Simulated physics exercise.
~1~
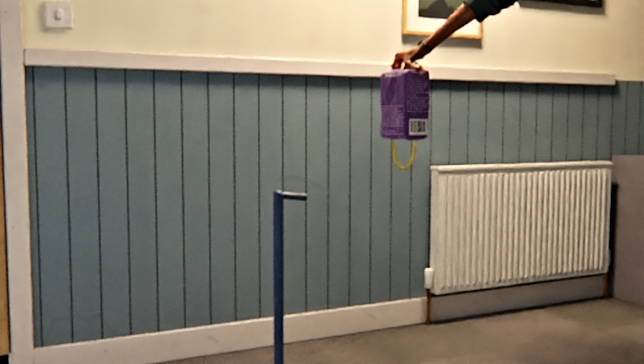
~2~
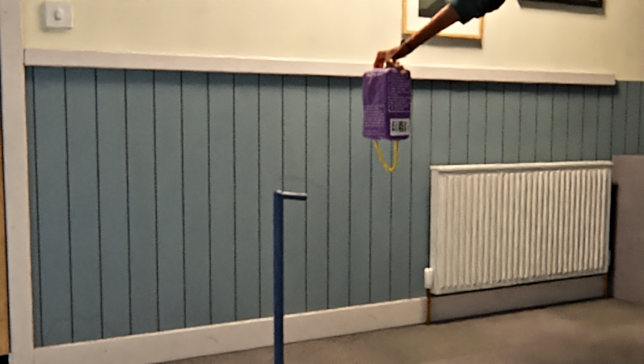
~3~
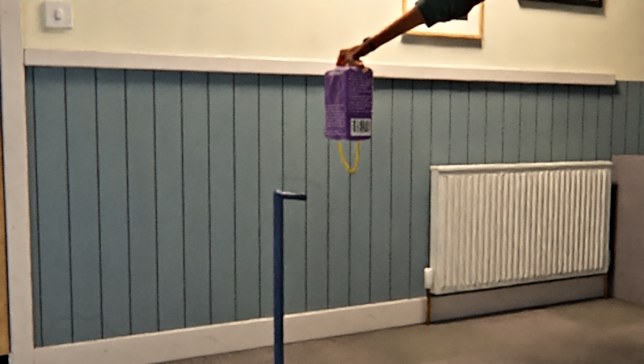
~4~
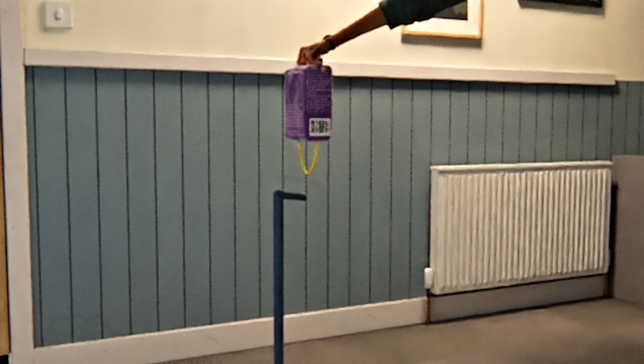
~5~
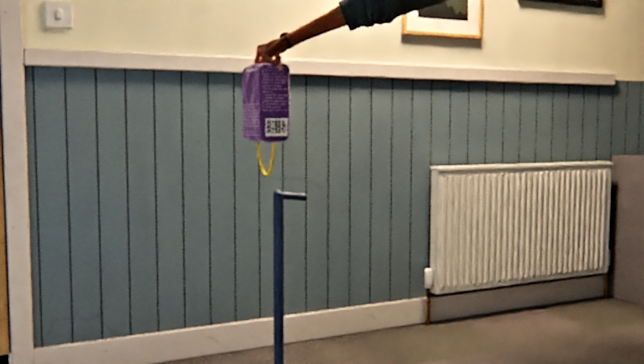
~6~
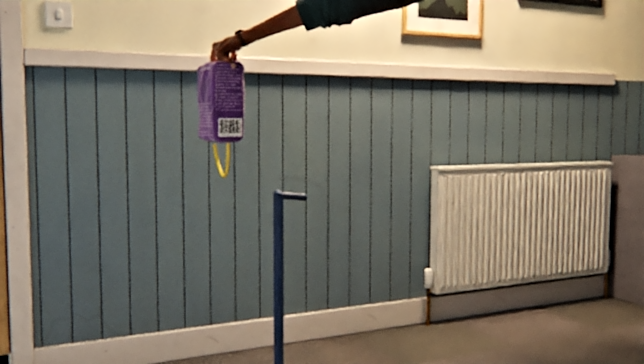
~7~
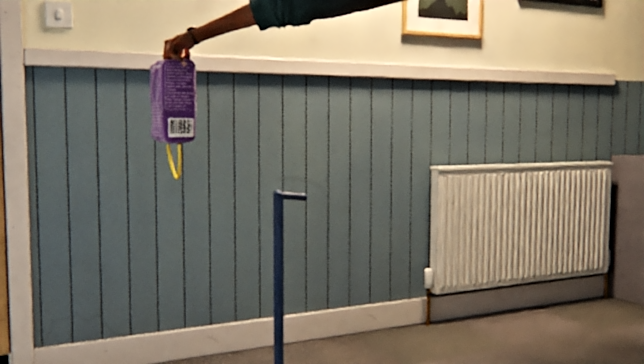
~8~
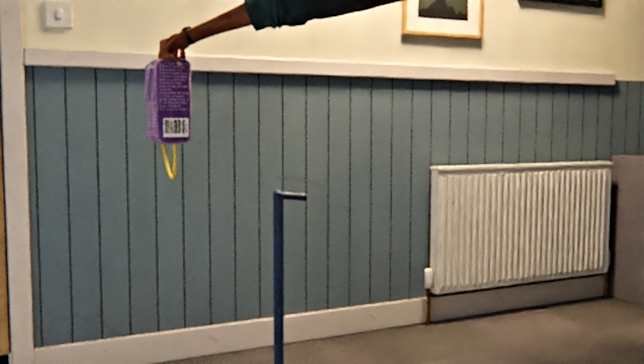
A hand carried a purple sack with a yellow loop dangling beneath it leftward across the room, passing over a thin blue stand without catching on its hook, and ended up holding it still in the air well to the left.
